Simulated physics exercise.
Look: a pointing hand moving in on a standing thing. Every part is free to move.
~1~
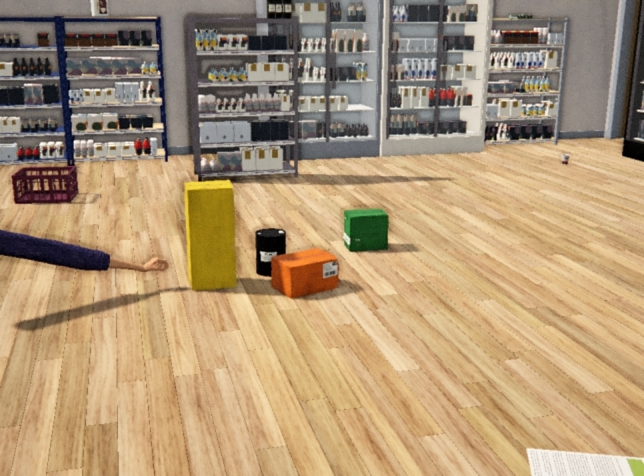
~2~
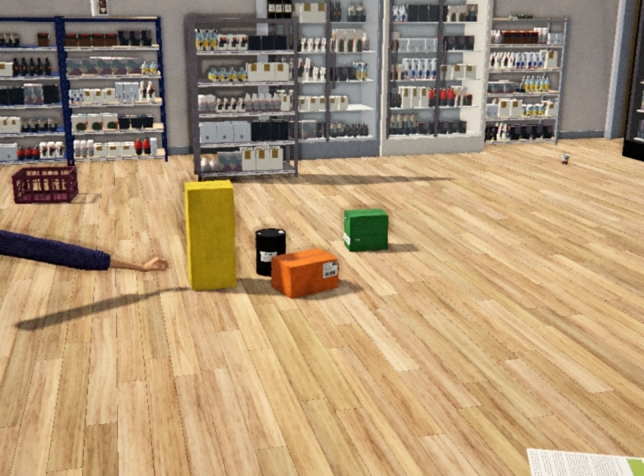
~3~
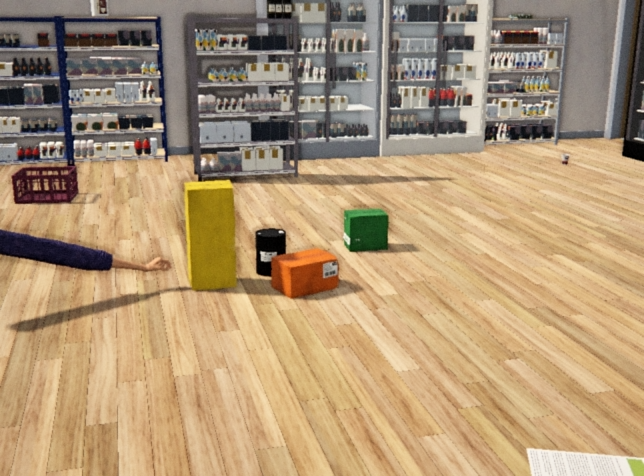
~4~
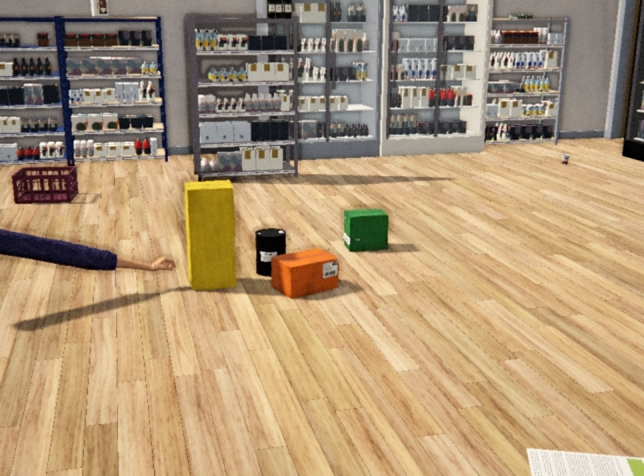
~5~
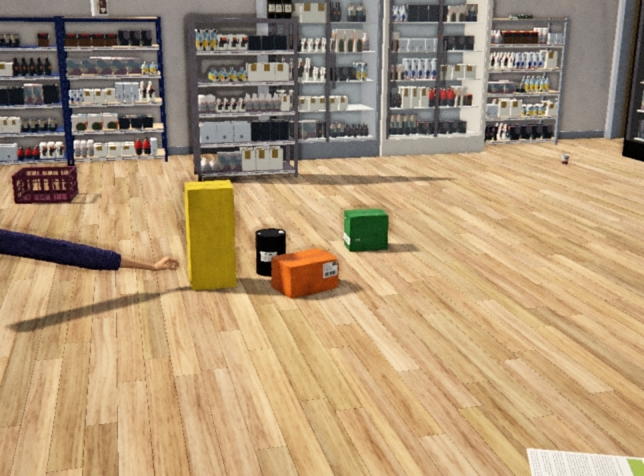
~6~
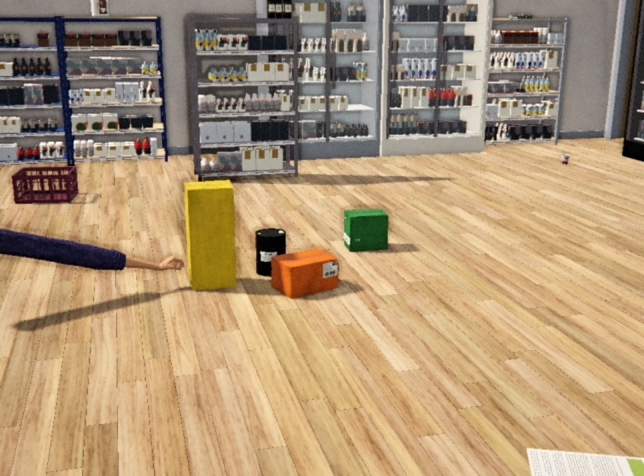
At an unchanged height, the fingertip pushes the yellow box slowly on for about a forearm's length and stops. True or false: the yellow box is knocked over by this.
False.
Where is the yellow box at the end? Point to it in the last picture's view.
Near pixel (268, 232).
Then, 0.40 s later than the last frame, yellow box moved a little near (228, 234).
Then, 0.70 s later than the last frame, yellow box moved about its own width near (246, 233).
Then, 1.00 s later than the last frame, yellow box moved about its own width near (263, 232).
When it is over, moved from the start, yellow box. End places, in pixels of the last picture, yellow box near (268, 232).
